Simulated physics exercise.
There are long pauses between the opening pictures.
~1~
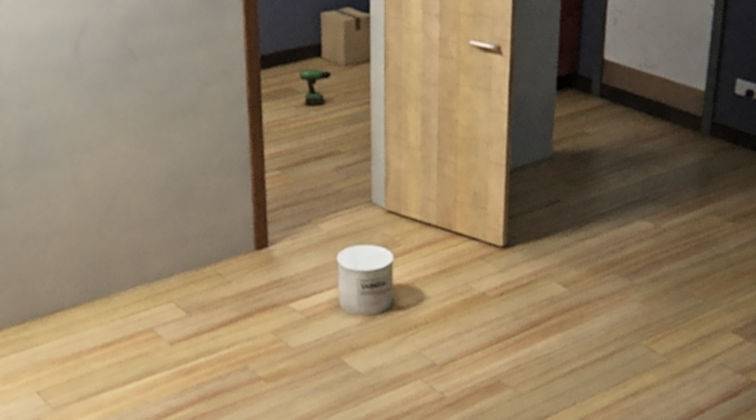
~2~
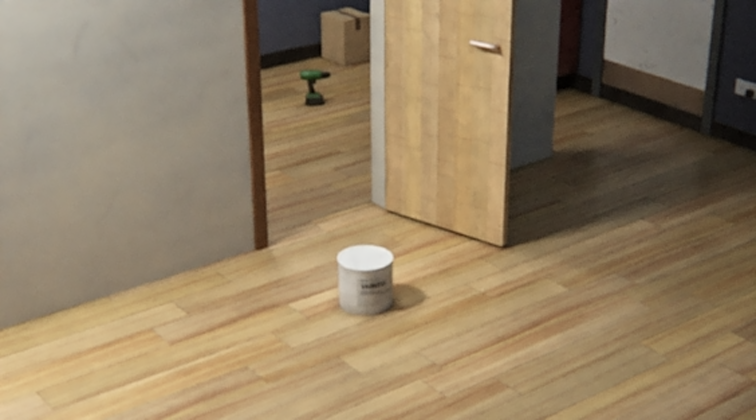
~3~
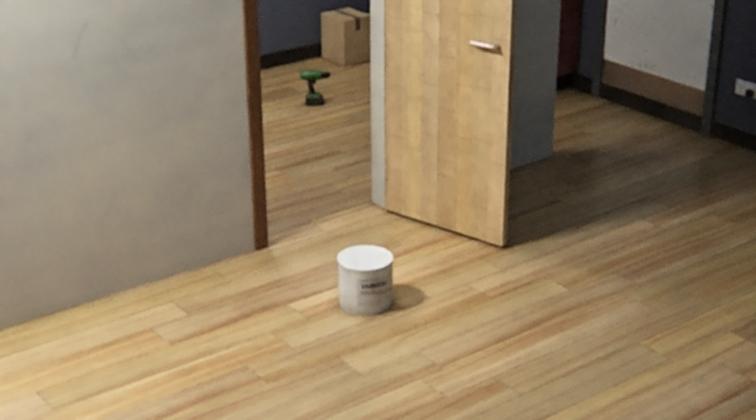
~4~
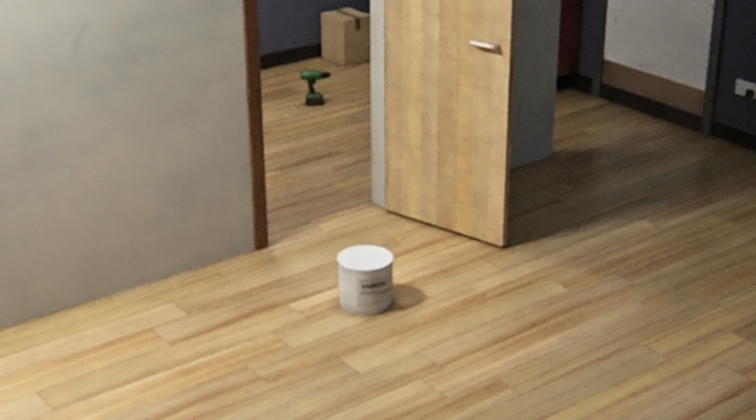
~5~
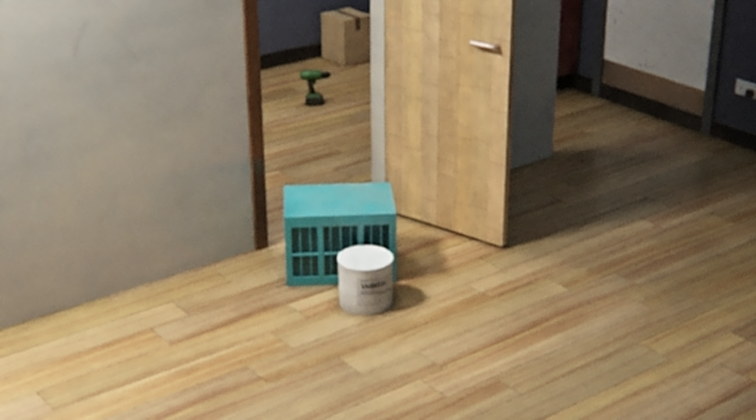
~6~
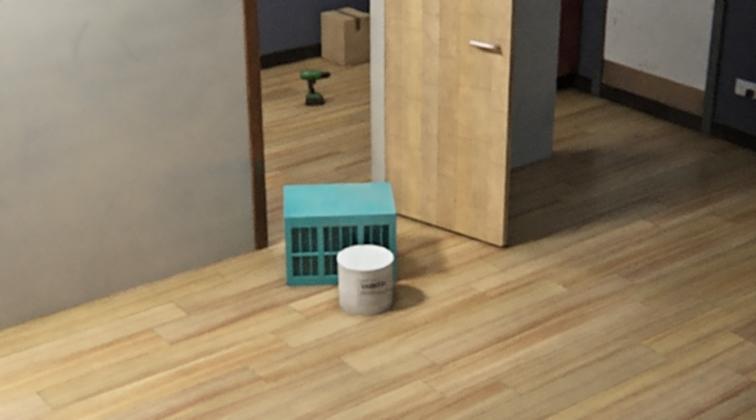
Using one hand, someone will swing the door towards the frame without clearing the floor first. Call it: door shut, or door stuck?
Door stuck.
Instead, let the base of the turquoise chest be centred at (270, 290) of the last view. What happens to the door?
Then it reaches the frame.
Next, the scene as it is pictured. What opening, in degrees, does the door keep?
Roughly 55°.
Then, 0.40 s past the last view, door at 96°.
Then, 0.70 s past the last view, door at 78°.
Then, 0.80 s past the last view, door at 71°.
Then, 1.00 s past the last view, door at 56°.
Finally, door at 55°; both still in place. Final places as the last picture's camera would see them, turquoise chest near (336, 233).
